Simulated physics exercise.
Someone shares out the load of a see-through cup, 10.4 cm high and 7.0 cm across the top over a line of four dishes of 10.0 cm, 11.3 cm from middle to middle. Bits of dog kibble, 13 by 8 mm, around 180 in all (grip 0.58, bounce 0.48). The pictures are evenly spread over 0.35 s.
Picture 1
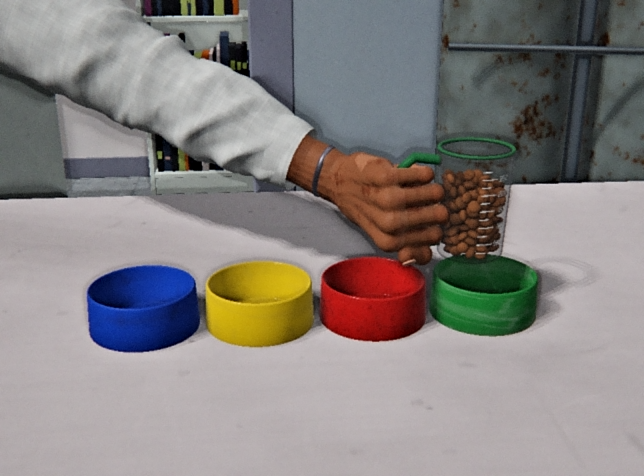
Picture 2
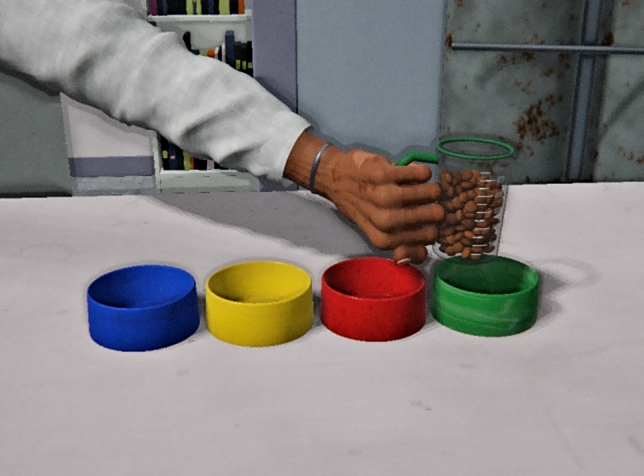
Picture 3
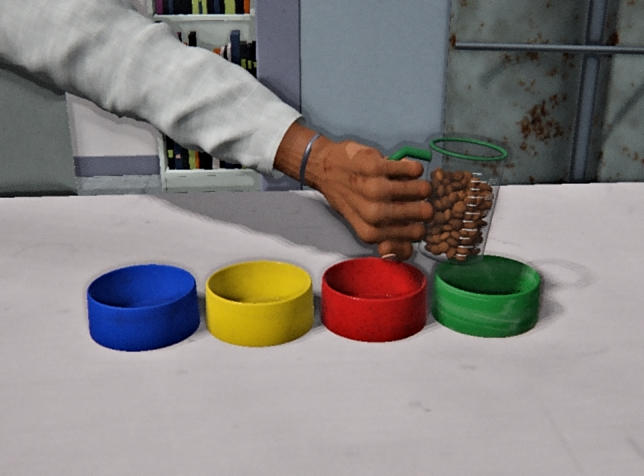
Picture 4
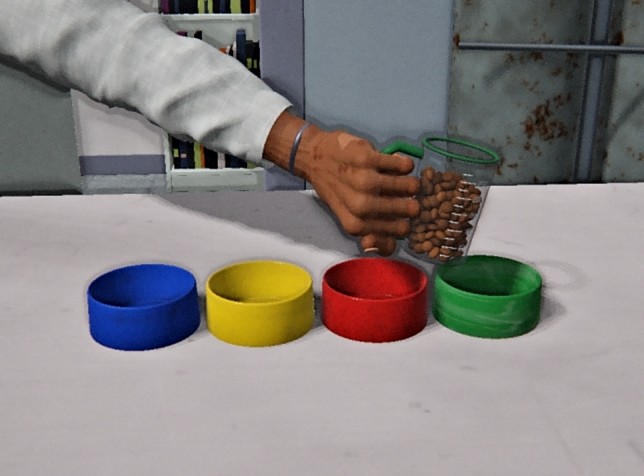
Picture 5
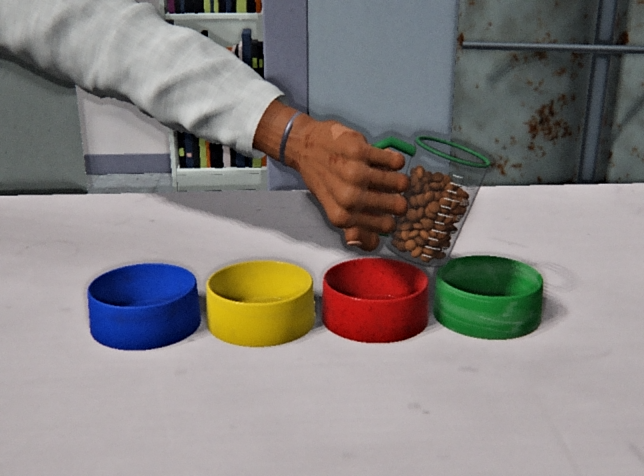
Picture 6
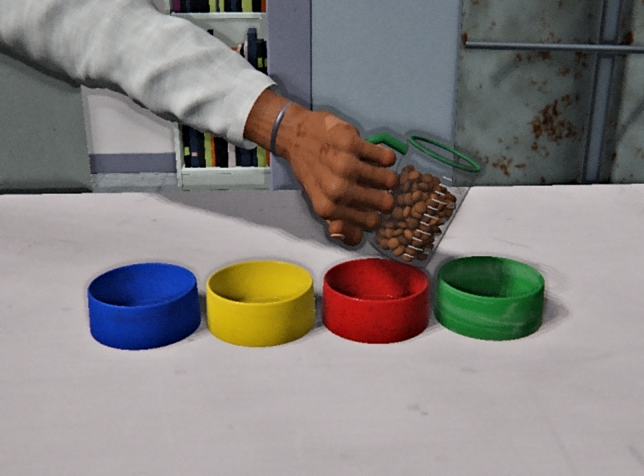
In this clip, a hand holds a clear cup of brown pieces above a green dish at the right end of a row of blue, yellow, red and green dishes, then moves it left toward the red dish while gradually tilting it rightward.
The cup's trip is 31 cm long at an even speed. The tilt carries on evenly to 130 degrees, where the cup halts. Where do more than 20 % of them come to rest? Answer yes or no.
Red no, blue no, green no, yellow yes, counter yes.
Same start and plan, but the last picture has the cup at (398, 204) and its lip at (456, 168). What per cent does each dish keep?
Red 0, blue 10, green 0, yellow 50.
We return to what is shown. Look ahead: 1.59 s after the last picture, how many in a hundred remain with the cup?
About 10 per cent.
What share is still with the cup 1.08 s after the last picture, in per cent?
Some 95 per cent of the load.
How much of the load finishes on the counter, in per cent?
About 35 per cent.
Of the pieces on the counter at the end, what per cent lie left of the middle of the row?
Roughly 100 per cent.
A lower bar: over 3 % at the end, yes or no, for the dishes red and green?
Red no, green no.
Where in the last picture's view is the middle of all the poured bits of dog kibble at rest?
Near (231, 312).
Then, 0.65 s after the last picture, tilt 73 degrees; cup holds 100 %.
Then, 1.08 s after the last picture, tilt 107 degrees; cup holds 95 %, yellow 5 %.
Then, 1.59 s after the last picture, tilt 130 degrees; cup holds 10 %, blue 10 %, yellow 50 %.
In the end, red 0 %, blue 10 %, green 0 %, yellow 55 %, counter 35 %.
